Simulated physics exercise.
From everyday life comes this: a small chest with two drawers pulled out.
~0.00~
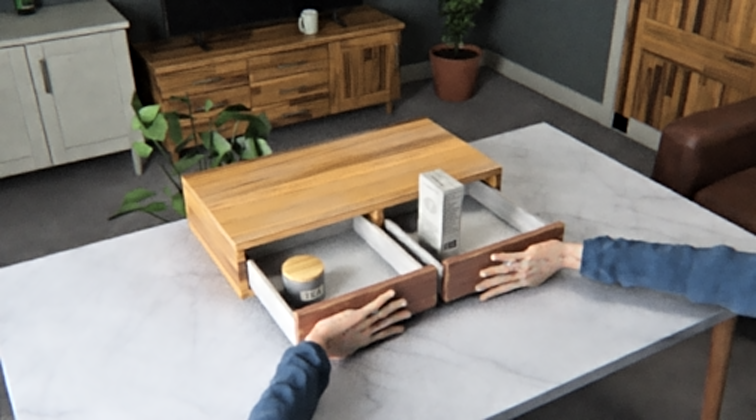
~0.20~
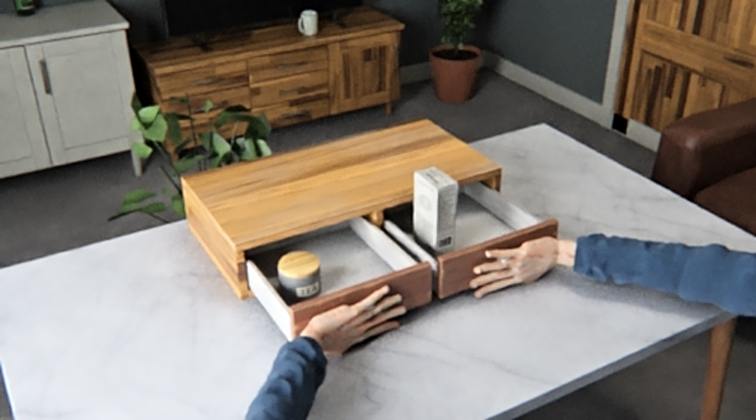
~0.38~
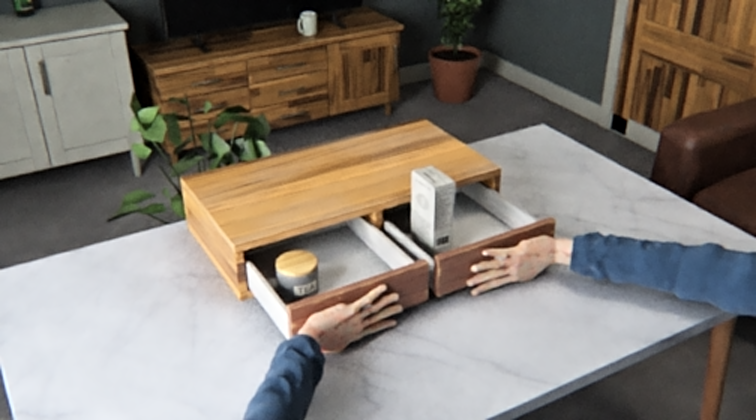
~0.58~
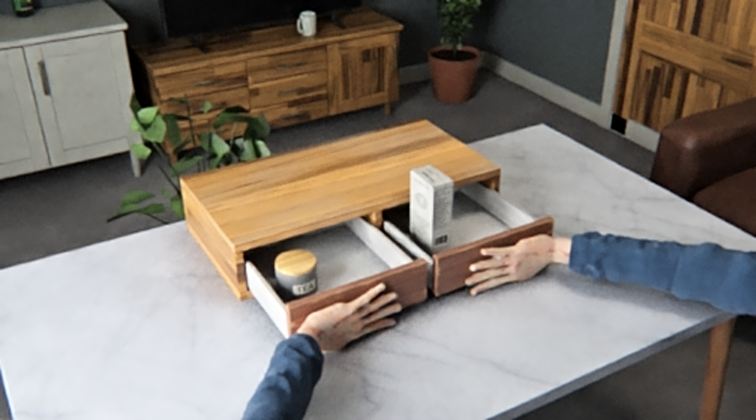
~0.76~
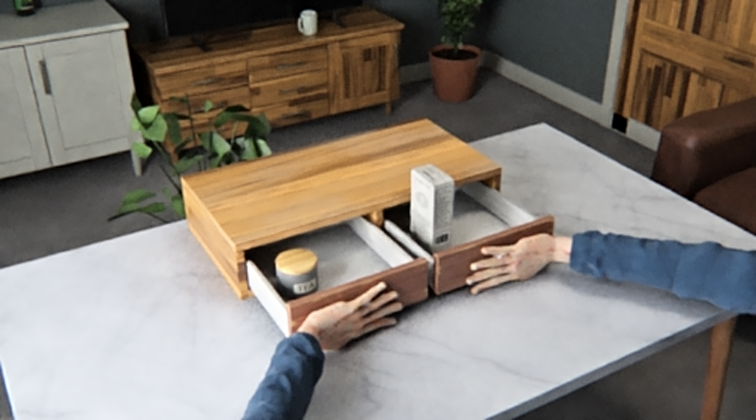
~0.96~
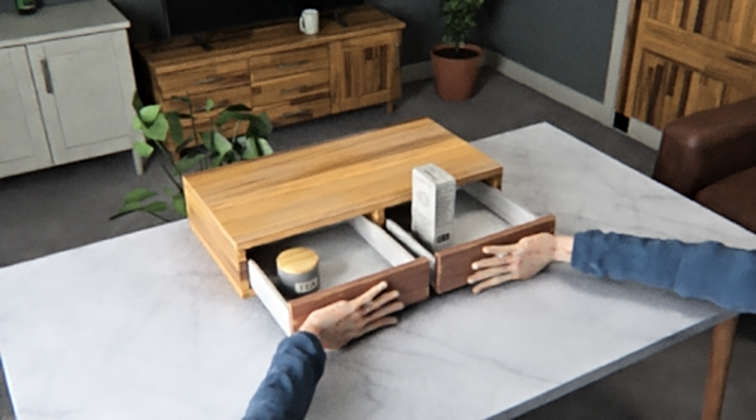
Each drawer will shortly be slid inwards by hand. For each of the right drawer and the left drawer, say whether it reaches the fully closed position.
As for the drawers, the right drawer falls short, the left drawer reaches it.
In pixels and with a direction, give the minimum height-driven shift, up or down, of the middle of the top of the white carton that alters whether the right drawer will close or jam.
Going down, 40 pixels.
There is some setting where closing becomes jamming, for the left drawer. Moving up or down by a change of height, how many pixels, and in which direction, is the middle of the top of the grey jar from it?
8 pixels up.
By 1.32 s, right drawer starting in; left drawer starting in.
By 1.54 s, right drawer stopped, still ajar; left drawer about half in.
When it is over (2.8 s), the right drawer stays ajar; the left drawer shuts flush.
